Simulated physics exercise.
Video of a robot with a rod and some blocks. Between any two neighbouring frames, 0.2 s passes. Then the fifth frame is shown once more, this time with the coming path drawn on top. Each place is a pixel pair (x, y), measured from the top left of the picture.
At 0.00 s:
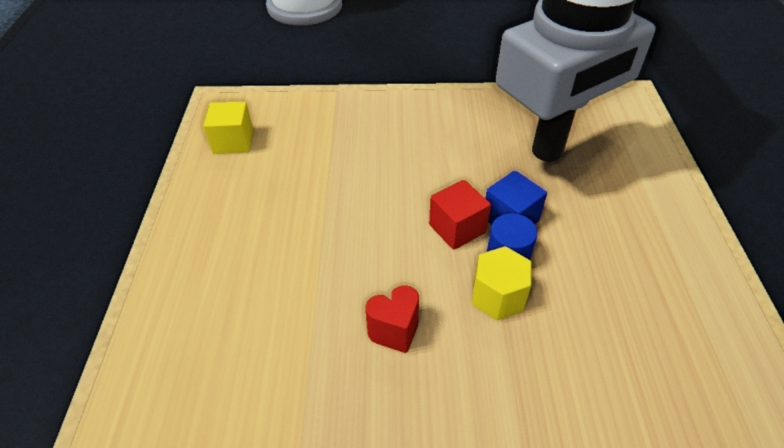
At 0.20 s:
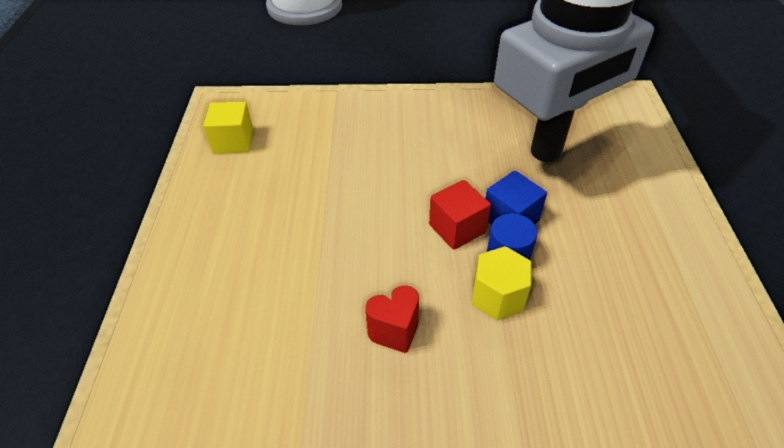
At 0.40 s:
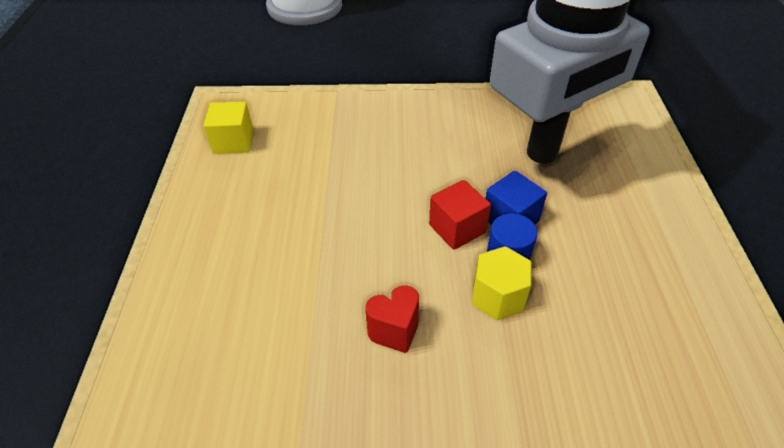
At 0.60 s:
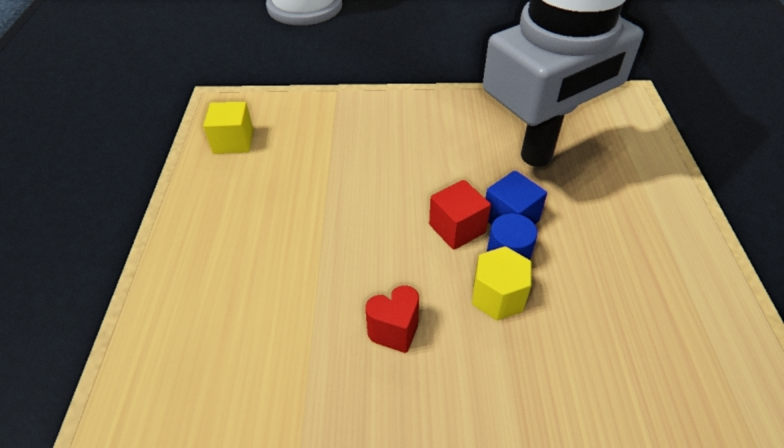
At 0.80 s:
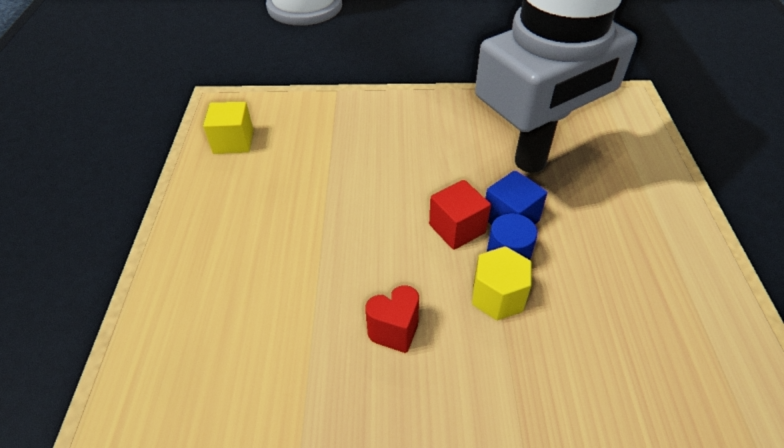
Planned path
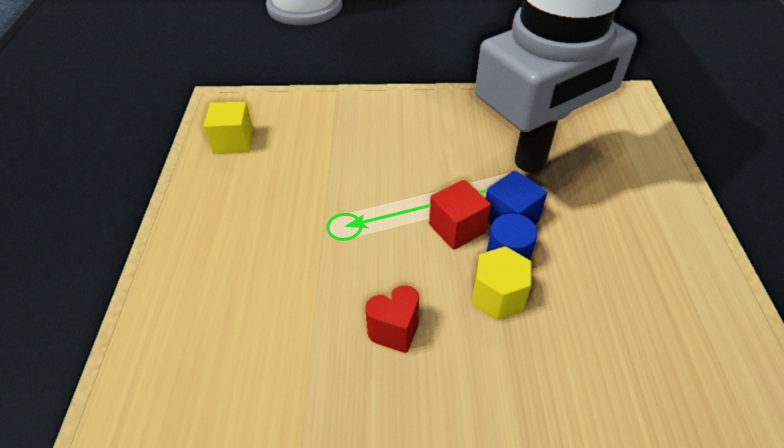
Robot arm with a black rod moving slightly left and nearer the blue blocks, while the red, blue and yellow blocks stay still.
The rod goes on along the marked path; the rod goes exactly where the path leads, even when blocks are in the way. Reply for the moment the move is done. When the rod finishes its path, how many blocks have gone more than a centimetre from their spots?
The count is one.
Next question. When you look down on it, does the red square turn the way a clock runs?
No, that is not how it ends up.
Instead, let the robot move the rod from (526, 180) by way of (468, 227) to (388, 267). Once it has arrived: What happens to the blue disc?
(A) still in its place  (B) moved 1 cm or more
That would be B.
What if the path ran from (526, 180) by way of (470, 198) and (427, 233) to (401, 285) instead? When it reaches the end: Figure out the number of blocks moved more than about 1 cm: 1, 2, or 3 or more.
Moved: 1.
Drawn move, from (526, 180) directly to (345, 227).
On the path given first. One third of the way, rod at (470, 179); nothing pushed yet.
Two thirds of the way, rod at (407, 195); red square at (448, 208), turned 50° anticlockwise.
At the end, rod at (343, 210); red square at (448, 208), turned 50° anticlockwise; blue square still.
